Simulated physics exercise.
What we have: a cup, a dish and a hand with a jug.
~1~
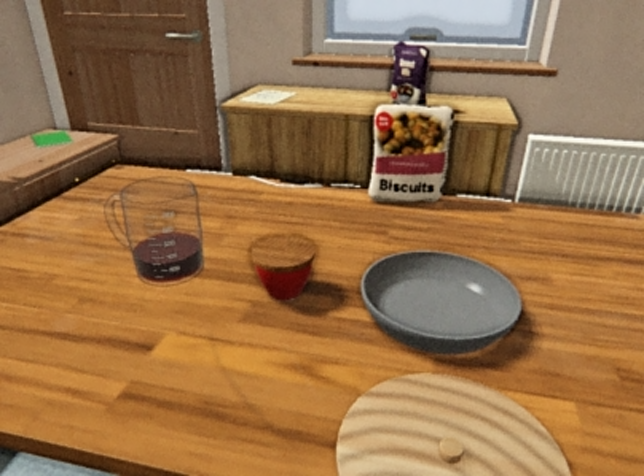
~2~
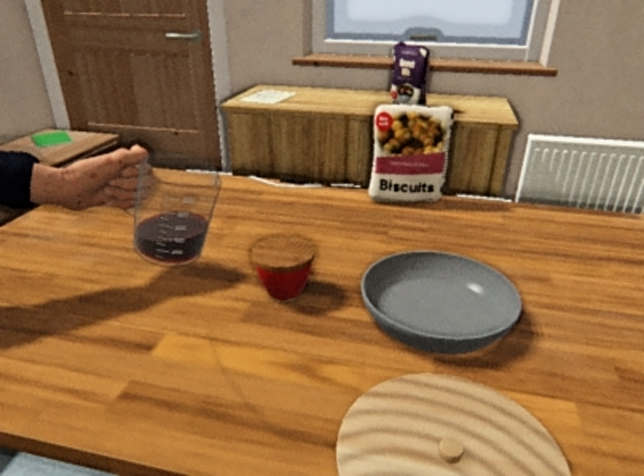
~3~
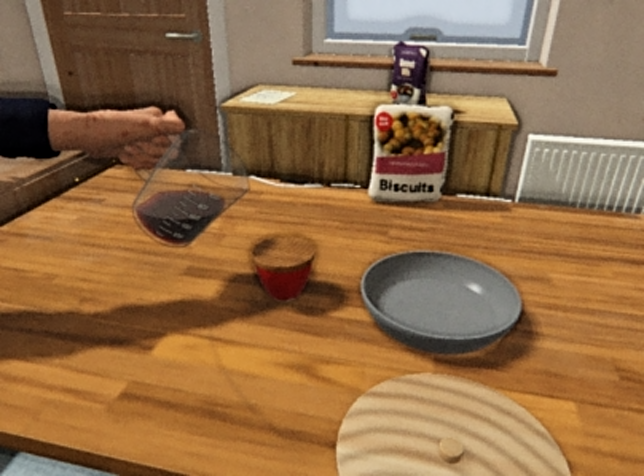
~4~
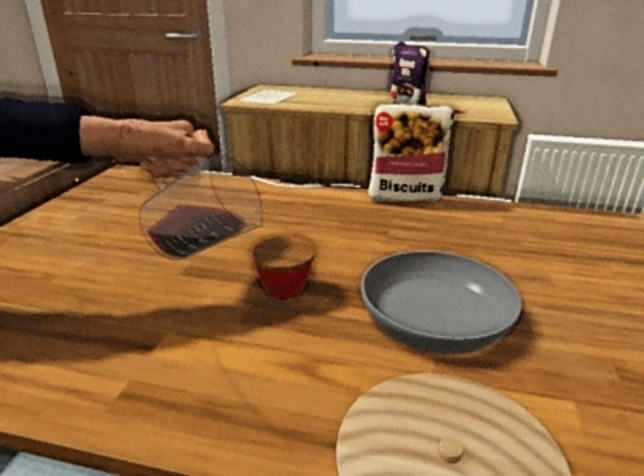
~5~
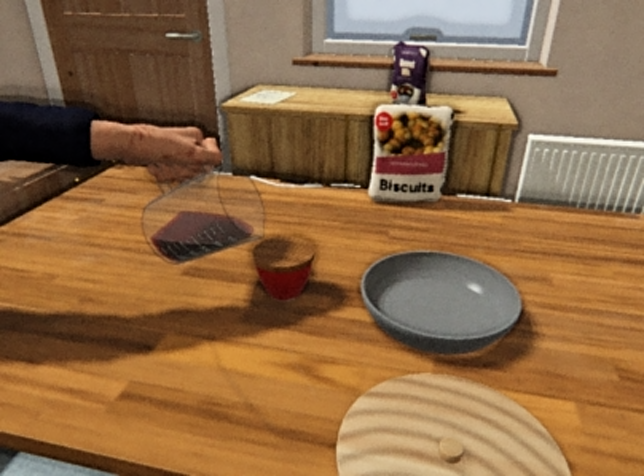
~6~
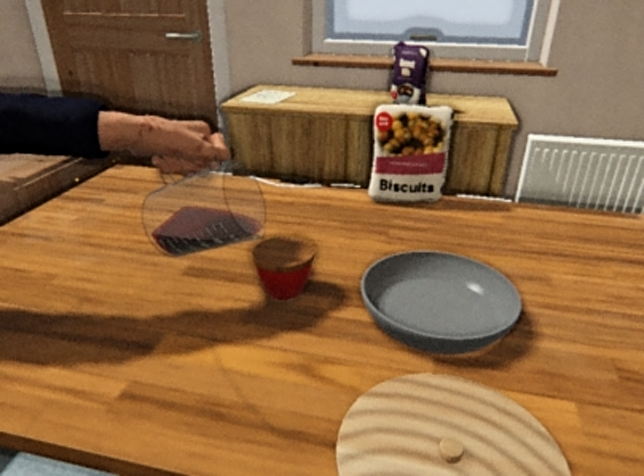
The footage shows a hand reaching in from the left, lifting a clear jug of dark liquid from a wooden table, then moving it right and tilting it steadily near a small red cup, beside an open grey dish.
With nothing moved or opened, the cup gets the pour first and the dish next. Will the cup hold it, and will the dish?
The cup does not hold it, the dish holds it.
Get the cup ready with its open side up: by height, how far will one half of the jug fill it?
About 75 percent of its height.
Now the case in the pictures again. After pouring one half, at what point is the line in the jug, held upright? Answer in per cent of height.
Estimate: Around 15 per cent of the height.
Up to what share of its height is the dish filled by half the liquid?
15 percent or so.
A moment on, it hits the lid of the cup and runs off.
Further on, the red wine goes into the dish.
When it is over, the cup is empty, in a puddle; the dish has its share inside.
